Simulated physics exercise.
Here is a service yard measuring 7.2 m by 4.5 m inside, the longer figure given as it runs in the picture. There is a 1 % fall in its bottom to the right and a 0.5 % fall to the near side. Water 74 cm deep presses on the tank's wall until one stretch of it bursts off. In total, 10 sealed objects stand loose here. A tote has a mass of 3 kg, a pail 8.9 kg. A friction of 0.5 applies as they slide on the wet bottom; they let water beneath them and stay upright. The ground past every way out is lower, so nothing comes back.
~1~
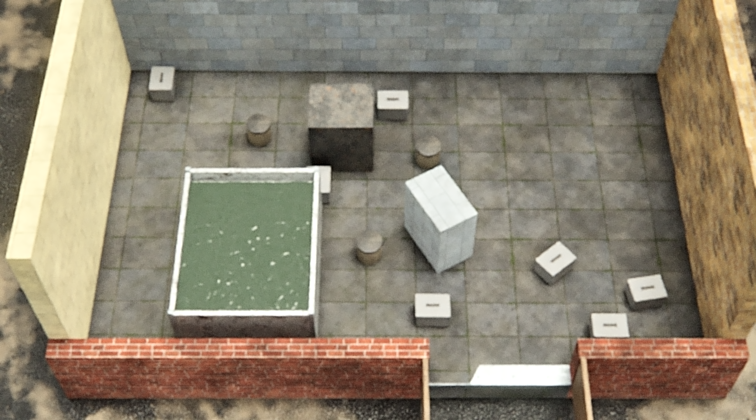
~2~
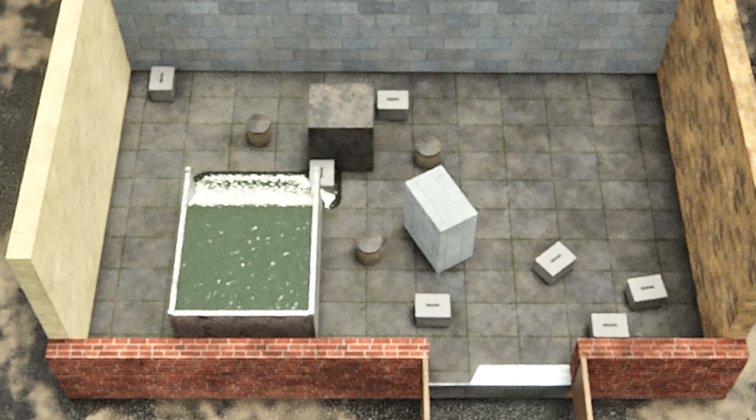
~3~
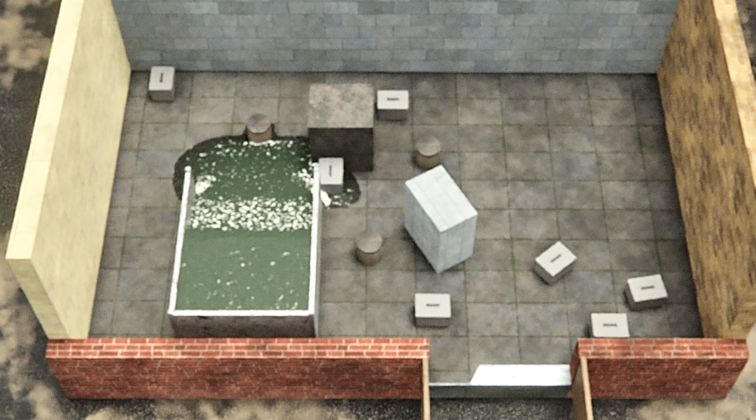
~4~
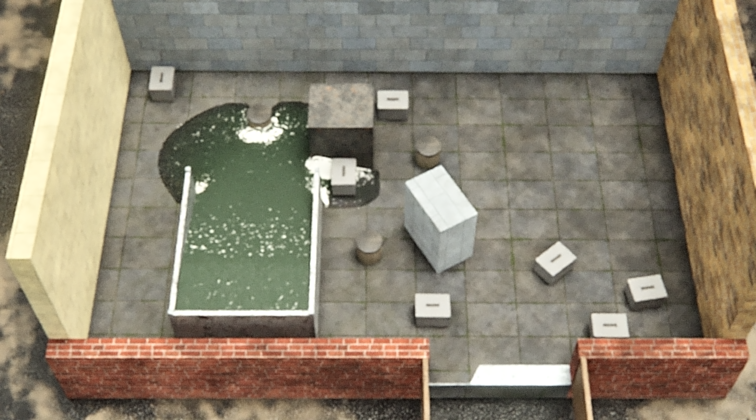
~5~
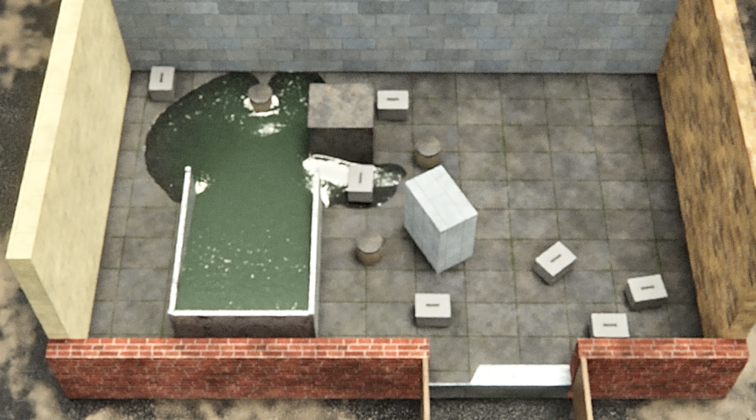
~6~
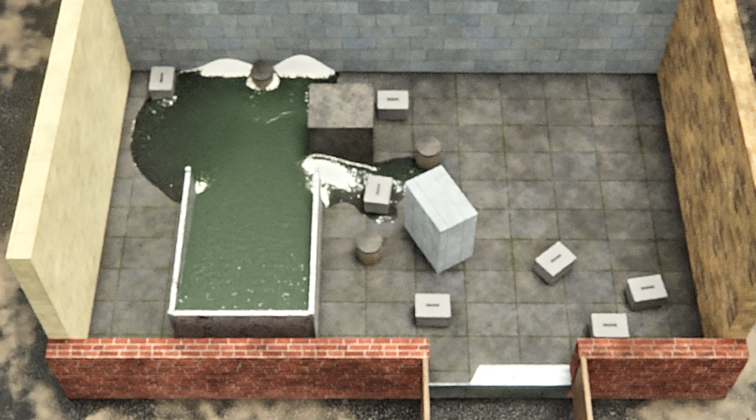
The video shows green water pouring from the open far end of a rectangular tank in a walled yard, first pushing a pale box rightward, then carrying a small round container to the back wall as white foam spreads there.
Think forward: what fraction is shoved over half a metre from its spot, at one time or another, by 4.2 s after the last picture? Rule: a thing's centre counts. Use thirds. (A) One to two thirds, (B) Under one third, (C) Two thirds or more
One to two thirds.
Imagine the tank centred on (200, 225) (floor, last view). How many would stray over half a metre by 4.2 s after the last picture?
Then 5 of them would.
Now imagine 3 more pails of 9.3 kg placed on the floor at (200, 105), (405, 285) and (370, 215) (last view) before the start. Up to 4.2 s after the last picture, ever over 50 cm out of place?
Respectively: Tops it; doesn't reach it; doesn't reach it.
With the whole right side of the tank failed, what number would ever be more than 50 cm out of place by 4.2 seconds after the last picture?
8.
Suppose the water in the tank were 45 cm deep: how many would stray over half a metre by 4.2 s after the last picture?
You'd get 4 in that case.
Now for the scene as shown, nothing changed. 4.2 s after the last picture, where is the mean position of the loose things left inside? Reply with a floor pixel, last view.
They average out to somewhere around (413, 269).
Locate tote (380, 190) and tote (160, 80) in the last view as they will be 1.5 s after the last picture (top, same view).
Around (392, 212) and (131, 116).
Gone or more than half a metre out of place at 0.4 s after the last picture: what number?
By that point, 2.
Then, 0.4 s after the last picture 2 of 10 are over 50 cm from their spots; 2 afloat.
Then, 1.5 s after the last picture 4 of 10 are over 50 cm from their spots; 4 afloat.
Then, 2.8 s after the last picture 4 of 10 are over 50 cm from their spots; 3 afloat.
Then, 4.2 s after the last picture 4 of 10 are over 50 cm from their spots, and 4 have been at some point; 4 afloat.
